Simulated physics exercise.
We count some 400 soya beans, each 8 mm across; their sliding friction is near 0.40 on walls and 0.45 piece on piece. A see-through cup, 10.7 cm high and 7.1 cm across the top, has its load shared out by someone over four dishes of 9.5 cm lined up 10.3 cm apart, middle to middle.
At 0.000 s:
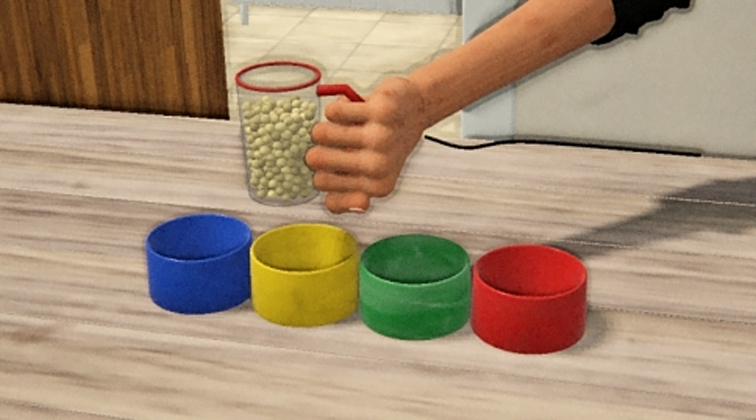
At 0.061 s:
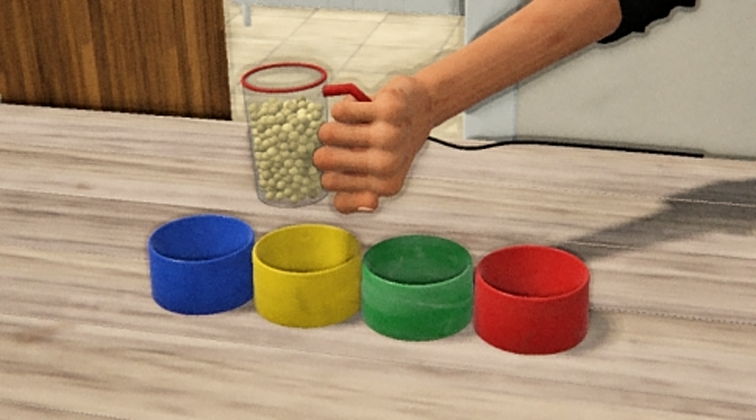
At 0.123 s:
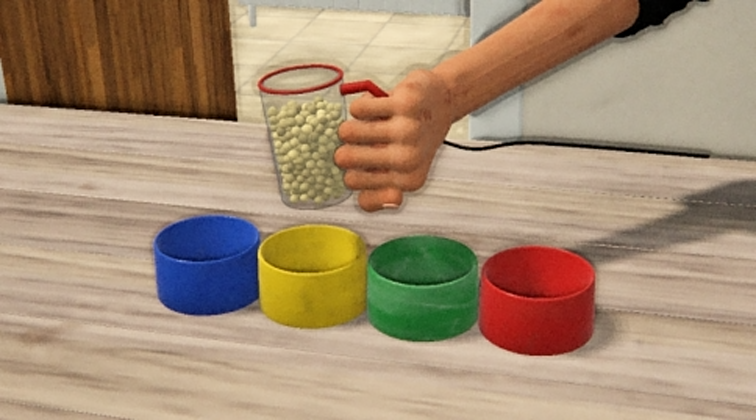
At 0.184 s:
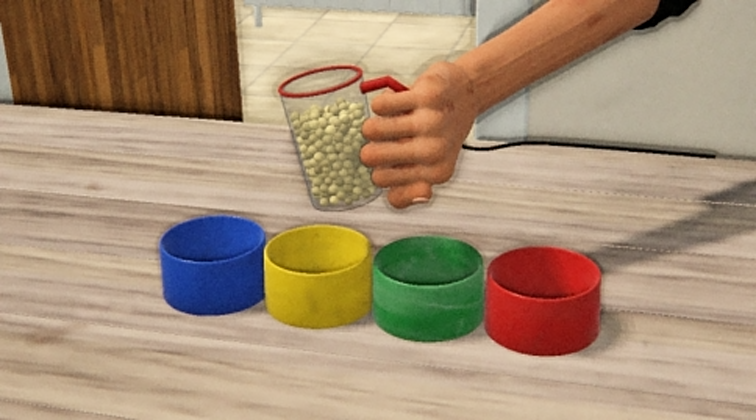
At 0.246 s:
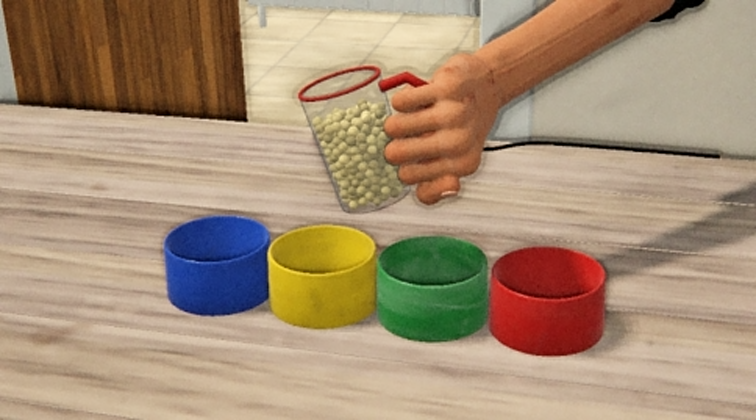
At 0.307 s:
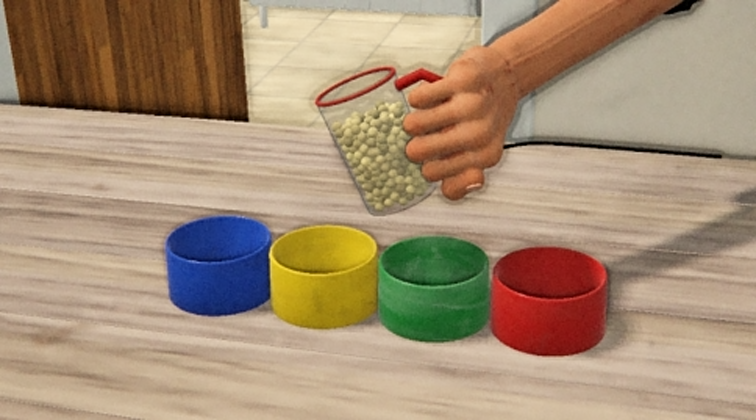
A hand held a clear, red-rimmed cup of pale beans above a row of blue, yellow, green and red dishes, then moved it to the right while tilting it gradually to the left.
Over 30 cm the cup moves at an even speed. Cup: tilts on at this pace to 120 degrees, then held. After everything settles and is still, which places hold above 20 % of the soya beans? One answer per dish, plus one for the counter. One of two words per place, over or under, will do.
Red dish - over, blue dish - under, green dish - under, yellow dish - under, counter - under.
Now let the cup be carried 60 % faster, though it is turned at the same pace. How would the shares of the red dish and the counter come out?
The shares would then be red 100 and counter 0.
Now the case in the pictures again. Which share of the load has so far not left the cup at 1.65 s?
Somewhere near 15 per cent.
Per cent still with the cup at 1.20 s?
Some 100 per cent.
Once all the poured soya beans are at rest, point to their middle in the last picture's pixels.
Approximately (544, 299) in the last picture.
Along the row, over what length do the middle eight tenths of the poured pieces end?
6 cm.
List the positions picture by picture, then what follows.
Cup at (282, 135), tilt 0 degrees, lip at (239, 74), moved 0.0 cm; middle of the pieces at (281, 150); blue dish at (199, 237); yellow dish at (304, 248); green dish at (415, 259); red dish at (530, 271), in the first frame.
Cup at (289, 136), tilt 1 degrees, lip at (245, 76), moved 0.4 cm; middle of the pieces at (289, 152), in the second frame.
Cup at (309, 138), tilt 5 degrees, lip at (262, 80), moved 1.8 cm; middle of the pieces at (310, 153), in the third frame.
Cup at (334, 140), tilt 11 degrees, lip at (282, 86), moved 3.6 cm; middle of the pieces at (336, 155), in the fourth frame.
Cup at (358, 141), tilt 16 degrees, lip at (302, 92), moved 5.3 cm; middle of the pieces at (362, 157), in the fifth frame.
Cup at (379, 143), tilt 21 degrees, lip at (319, 98), moved 7.1 cm; middle of the pieces at (384, 158); blue dish at (218, 239); yellow dish at (324, 250); green dish at (434, 261); red dish at (550, 273). The cup turns about 85 degrees a second and travels 29 cm a second, in the sixth frame.
Then, at 0.84 s, tilt 68 degrees; cup holds 100 %.
Then, at 1.20 s, tilt 99 degrees; cup holds 100 %.
Then, at 1.65 s, tilt 120 degrees; cup holds 15 %, red 80 %.
In the end, at 2.4 s, red 100 %, blue 0 %, green 0 %, yellow 0 %, counter 0 %.
